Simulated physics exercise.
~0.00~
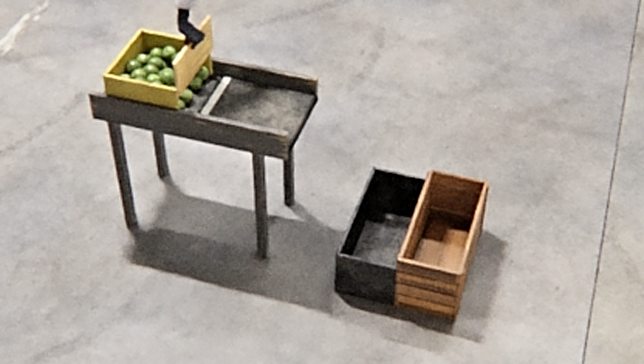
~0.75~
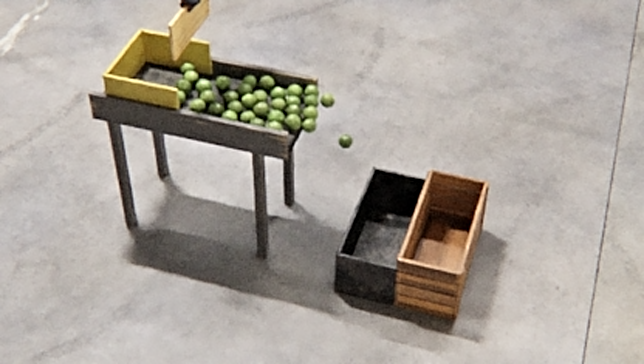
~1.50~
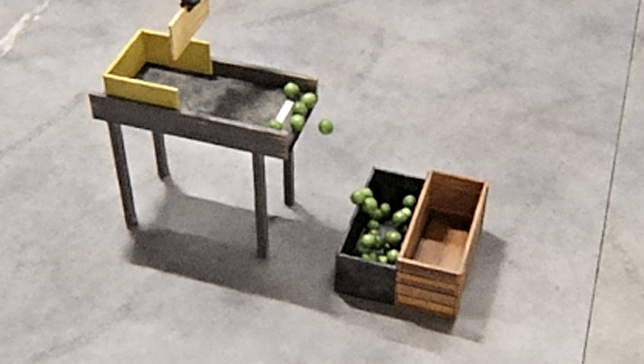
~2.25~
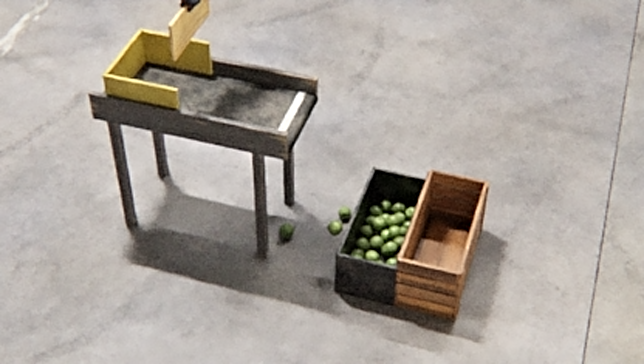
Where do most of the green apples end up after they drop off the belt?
Well over half of the green apples end up in the black tub, with only a few falling short of it.
